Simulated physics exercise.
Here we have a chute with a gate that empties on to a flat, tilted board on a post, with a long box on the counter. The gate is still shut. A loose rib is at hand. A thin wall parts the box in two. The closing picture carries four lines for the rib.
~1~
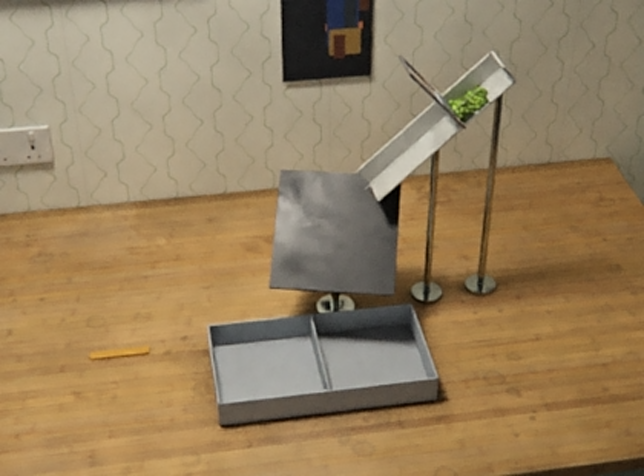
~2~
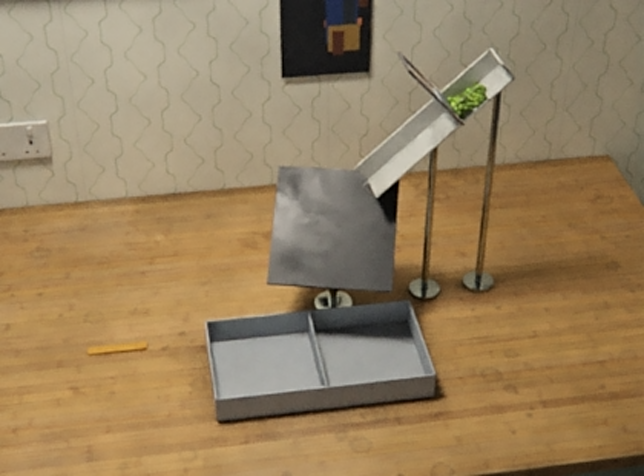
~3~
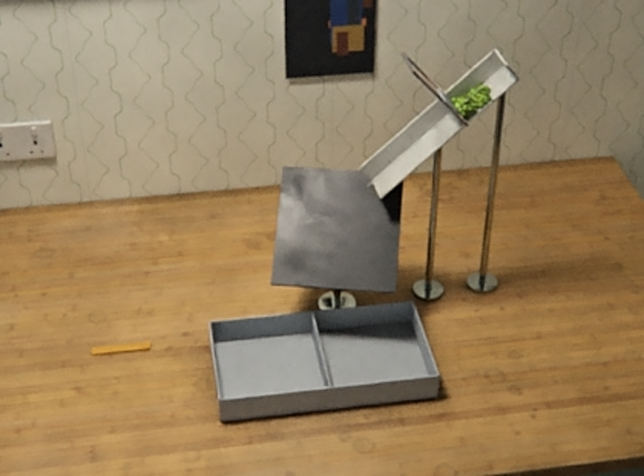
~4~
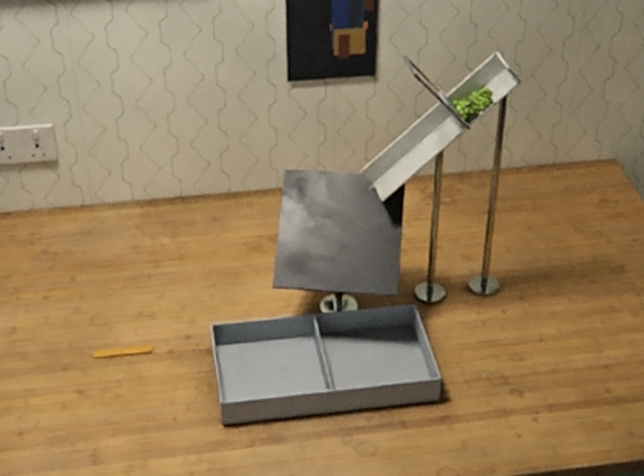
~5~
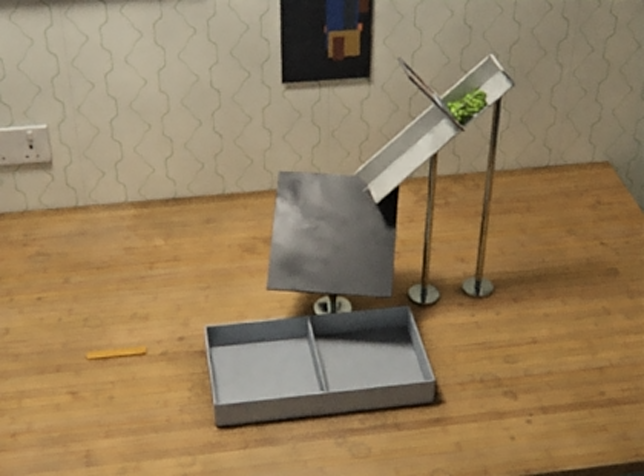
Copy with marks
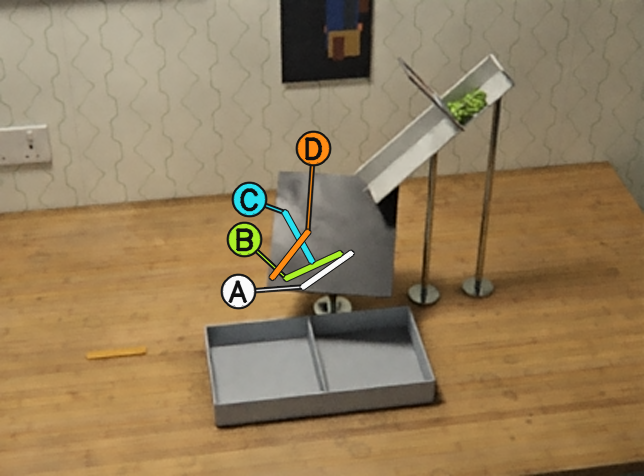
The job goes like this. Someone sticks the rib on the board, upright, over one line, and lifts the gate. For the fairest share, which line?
Go for C.
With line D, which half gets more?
Left.
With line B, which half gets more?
The left half.
On the marked copy, line A from (351, 253) to (303, 286); line B from (340, 253) to (286, 278); line C from (285, 212) to (311, 261); line D from (307, 232) to (272, 277).
With A, of what is caught, all in the left half, none in the right.
With B, of what is caught, nearly all in the left half, a small part in the right.
With C, of what is caught, about half in the left half, about half in the right.
With D, of what is caught, nearly all in the left half, a small part in the right.
